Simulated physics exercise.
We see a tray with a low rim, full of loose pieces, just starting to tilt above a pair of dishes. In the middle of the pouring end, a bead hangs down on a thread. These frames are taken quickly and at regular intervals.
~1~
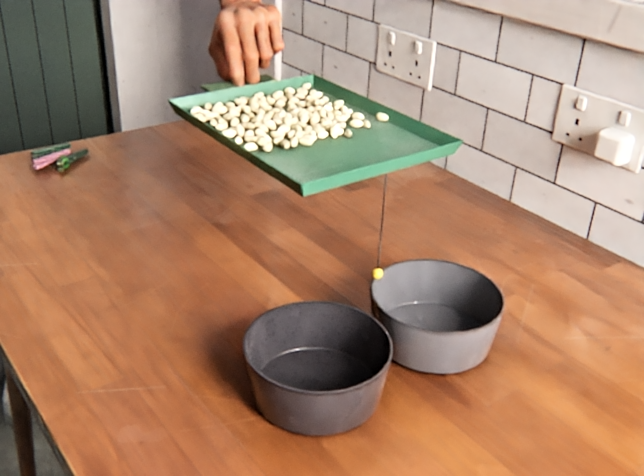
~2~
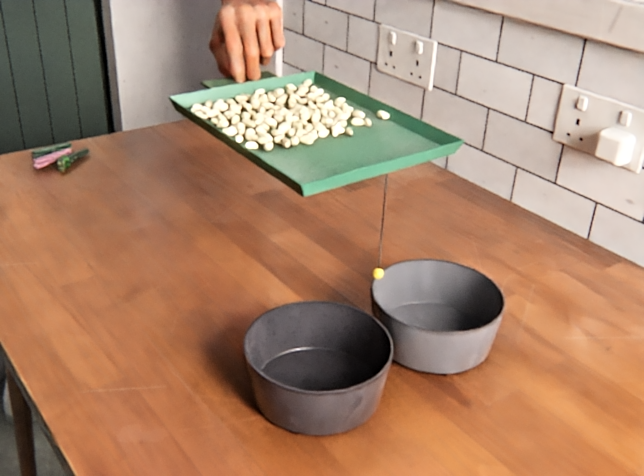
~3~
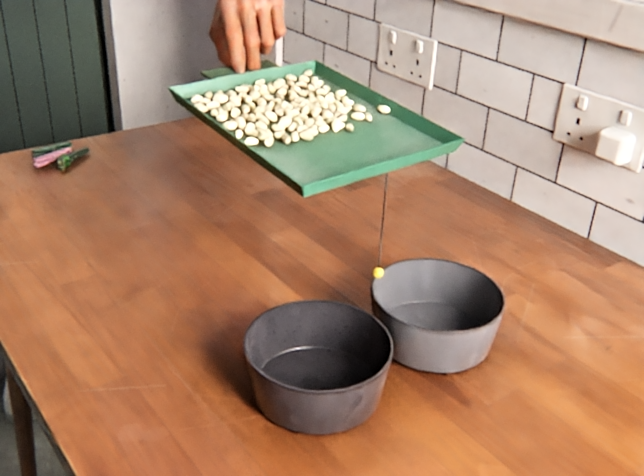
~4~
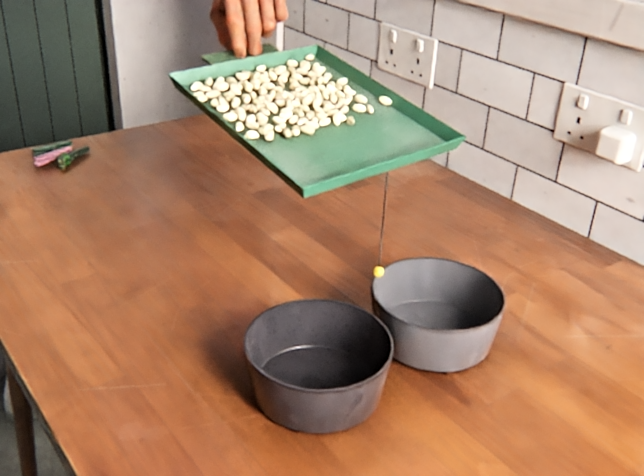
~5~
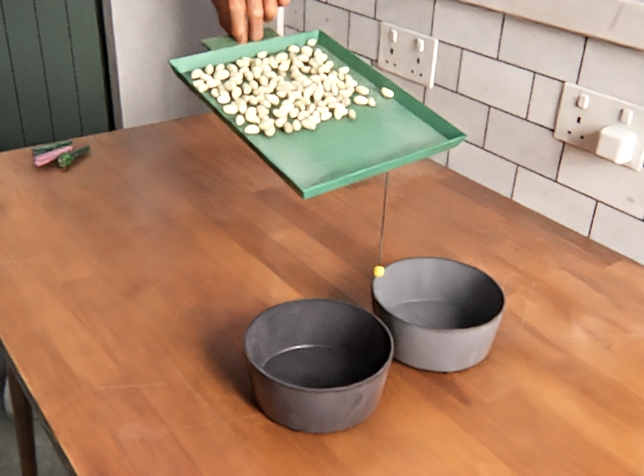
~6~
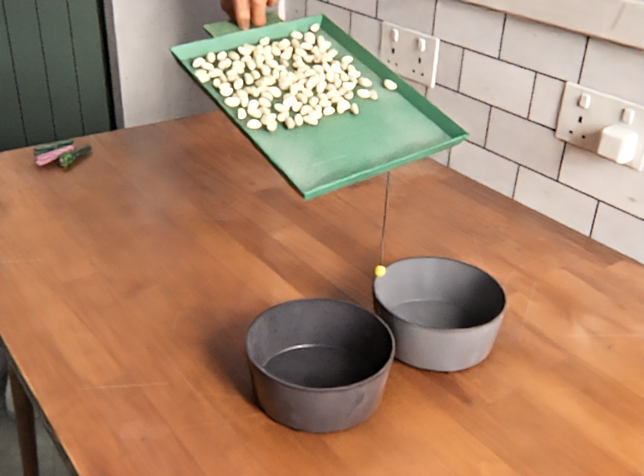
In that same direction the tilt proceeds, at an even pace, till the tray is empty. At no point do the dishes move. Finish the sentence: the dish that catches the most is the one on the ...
... left.
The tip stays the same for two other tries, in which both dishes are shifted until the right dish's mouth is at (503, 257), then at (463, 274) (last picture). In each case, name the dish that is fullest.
The first time the left-side one comes out ahead, then the left-side one the second time.
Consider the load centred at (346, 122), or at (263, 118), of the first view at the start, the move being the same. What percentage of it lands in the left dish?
It would be about 70 per cent for the first and about 80 per cent for the second.
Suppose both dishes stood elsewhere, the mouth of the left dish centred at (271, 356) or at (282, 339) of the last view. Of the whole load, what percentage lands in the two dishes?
Close to 80 per cent, followed by close to 80 per cent.
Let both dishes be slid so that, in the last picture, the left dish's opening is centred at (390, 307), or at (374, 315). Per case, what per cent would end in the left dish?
First placement: Some 60 %; second placement: Some 70 %.
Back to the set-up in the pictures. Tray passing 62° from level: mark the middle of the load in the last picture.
Check around (345, 208) in the last picture.
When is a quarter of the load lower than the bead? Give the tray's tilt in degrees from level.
Somewhere near 65°.
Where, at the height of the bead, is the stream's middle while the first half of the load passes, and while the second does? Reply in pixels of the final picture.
Earlier half at (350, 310), later half at (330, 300).
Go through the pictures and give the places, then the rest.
The first frame shows corners of the pouring end at (303, 181) and (456, 140), level; middle of the load at (287, 117), white beans; left dish at (363, 404); right dish at (483, 345); bead on its thread at (377, 274).
The second frame shows corners of the pouring end at (304, 181) and (457, 140), level; middle of the load at (288, 114).
The third frame shows corners of the pouring end at (304, 182) and (457, 138), tipped barely, lowest at the left corner; middle of the load at (288, 107).
The fourth frame shows corners of the pouring end at (305, 184) and (459, 136), tipped a little, lowest at the left corner; middle of the load at (289, 97).
The fifth frame shows corners of the pouring end at (305, 186) and (460, 134), tipped a little, lowest at the left corner; middle of the load at (290, 87).
The sixth frame shows corners of the pouring end at (307, 188) and (462, 132), tipped clearly, lowest at the left corner; middle of the load at (292, 78); left dish at (365, 401); right dish at (485, 342).
Soon after the last picture, tray tipped steeply; about half on the tray; about a quarter in the left dish; a stray few in the right dish; a stray few outside both; about a quarter in the air.
A little later, tray tipped past a quarter turn; most in the left dish; a small part in the right dish; a small part outside both; a stray few in the air.
Later still, tray tipped past a quarter turn; most in the left dish; a small part in the right dish; a small part outside both.
At rest, tray tipped past a quarter turn; most in the left dish; a small part in the right dish; a small part outside both.
